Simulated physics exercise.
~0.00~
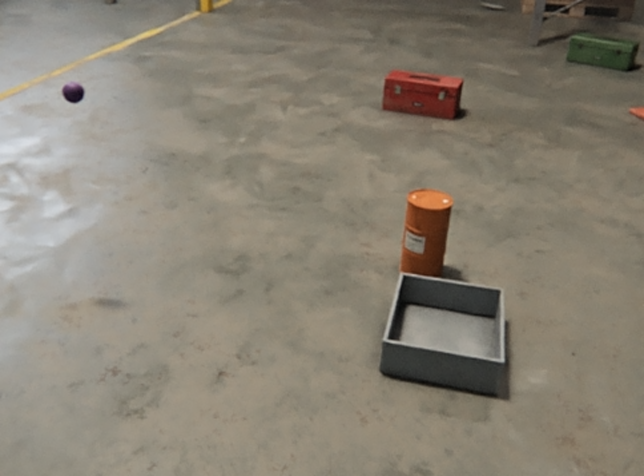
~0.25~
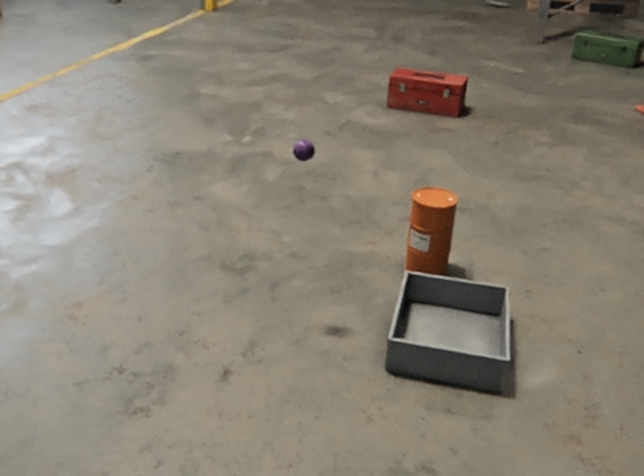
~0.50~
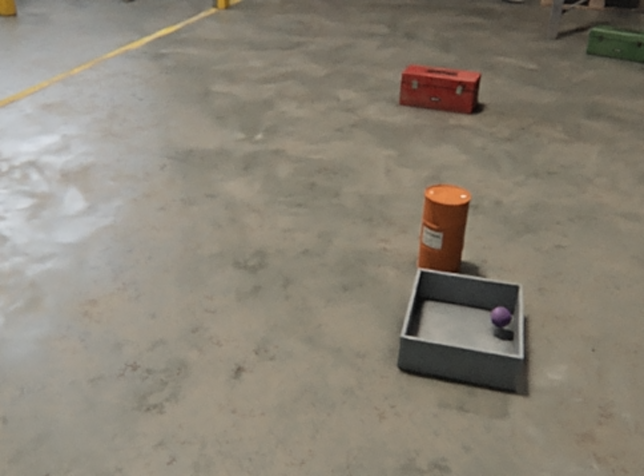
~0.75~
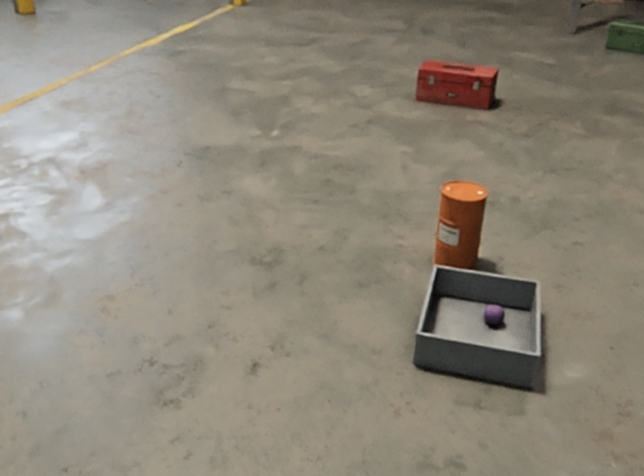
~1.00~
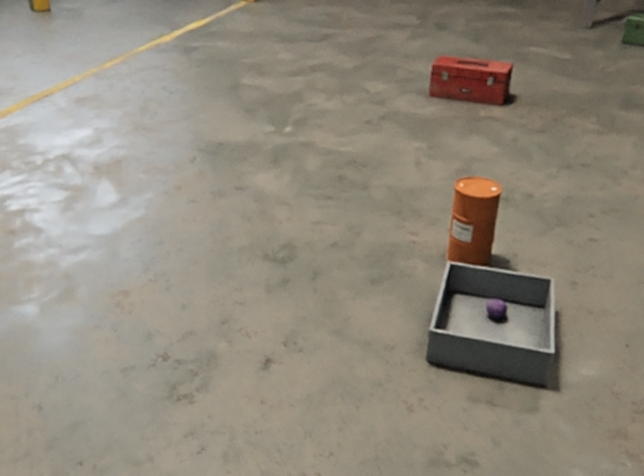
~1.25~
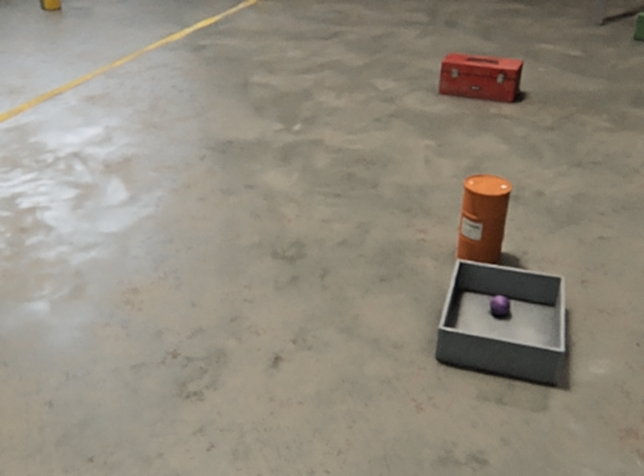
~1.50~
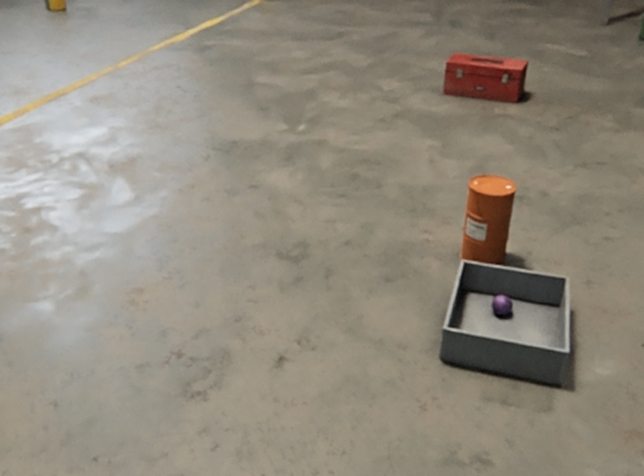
A purple ball flies right past an orange canister, drops into a gray box, and stays inside.
